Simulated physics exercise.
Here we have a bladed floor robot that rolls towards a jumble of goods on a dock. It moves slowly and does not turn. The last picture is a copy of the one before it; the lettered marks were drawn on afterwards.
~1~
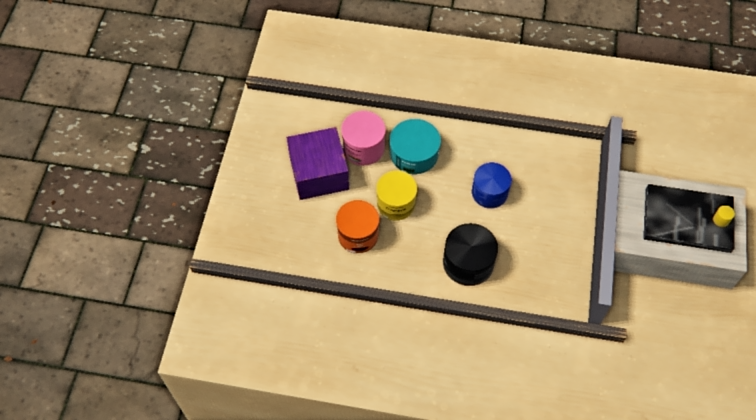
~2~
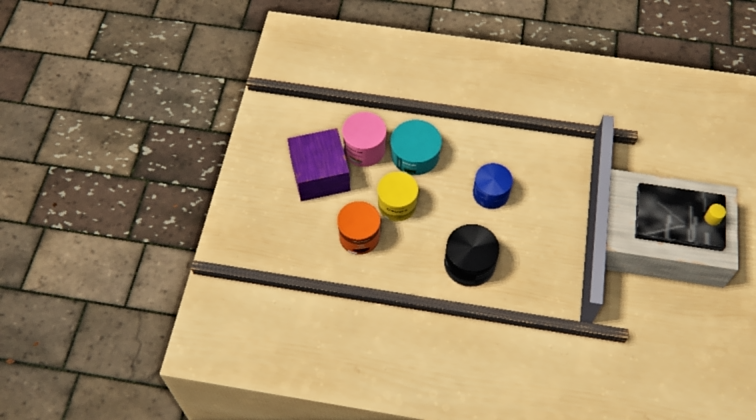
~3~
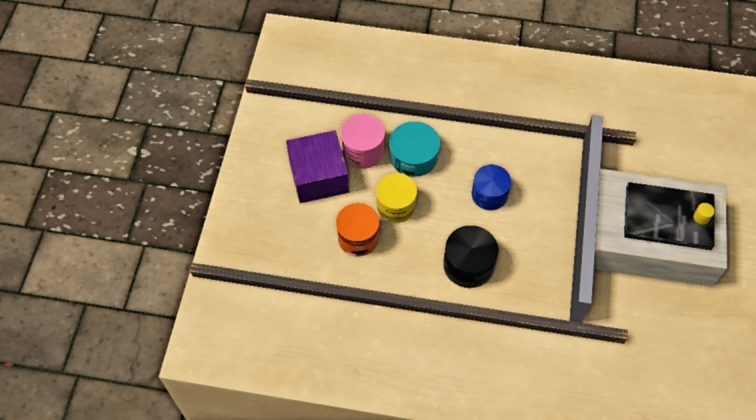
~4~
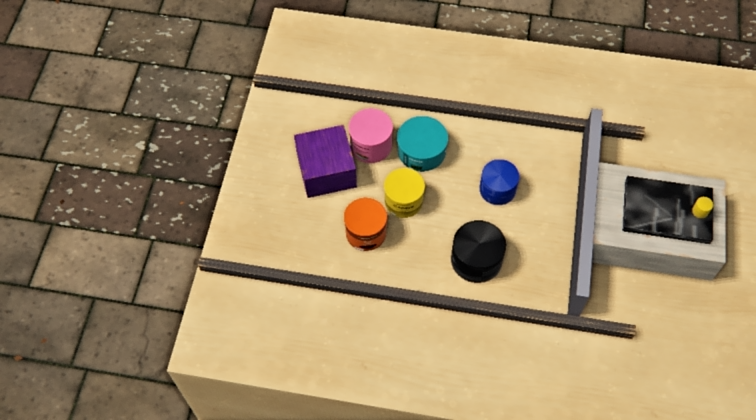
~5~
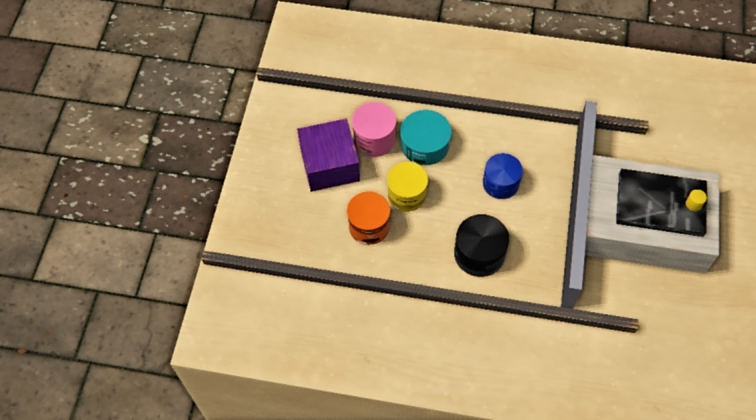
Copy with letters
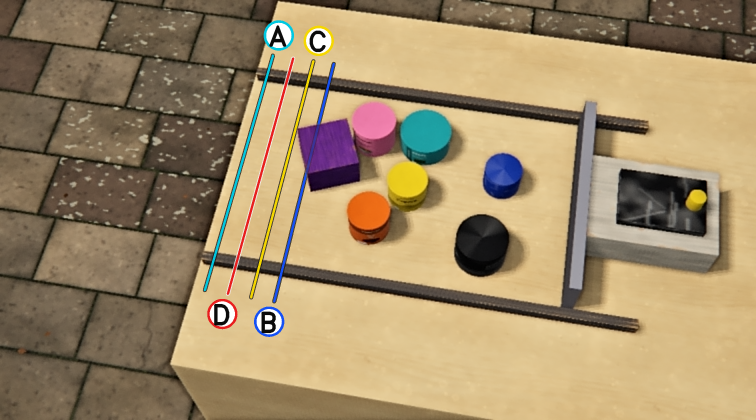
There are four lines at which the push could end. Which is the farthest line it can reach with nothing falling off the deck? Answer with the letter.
It should halt at B.
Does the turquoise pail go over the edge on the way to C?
No.
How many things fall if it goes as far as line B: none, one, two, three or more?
The count is none.
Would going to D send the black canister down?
No.
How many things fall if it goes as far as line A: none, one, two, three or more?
By then, three or more.
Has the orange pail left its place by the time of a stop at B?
Yes.
On the marked copy, A at (241, 165); B at (306, 174); C at (284, 171); D at (263, 168).
Following B. Soon after the start, robot (552, 185); black canister (440, 239); blue canister (458, 170).
Later, robot (451, 170); pink pail (320, 107); purple crate (310, 152).
In the end, robot (375, 159); pink pail (250, 100); purple crate (247, 140); nothing has fallen.
As for the rest, A drops the purple crate, orange pail, black canister, blue canister, turquoise pail, pink pail and yellow pail; C drops the purple crate and pink pail; D drops the purple crate, orange pail and pink pail.
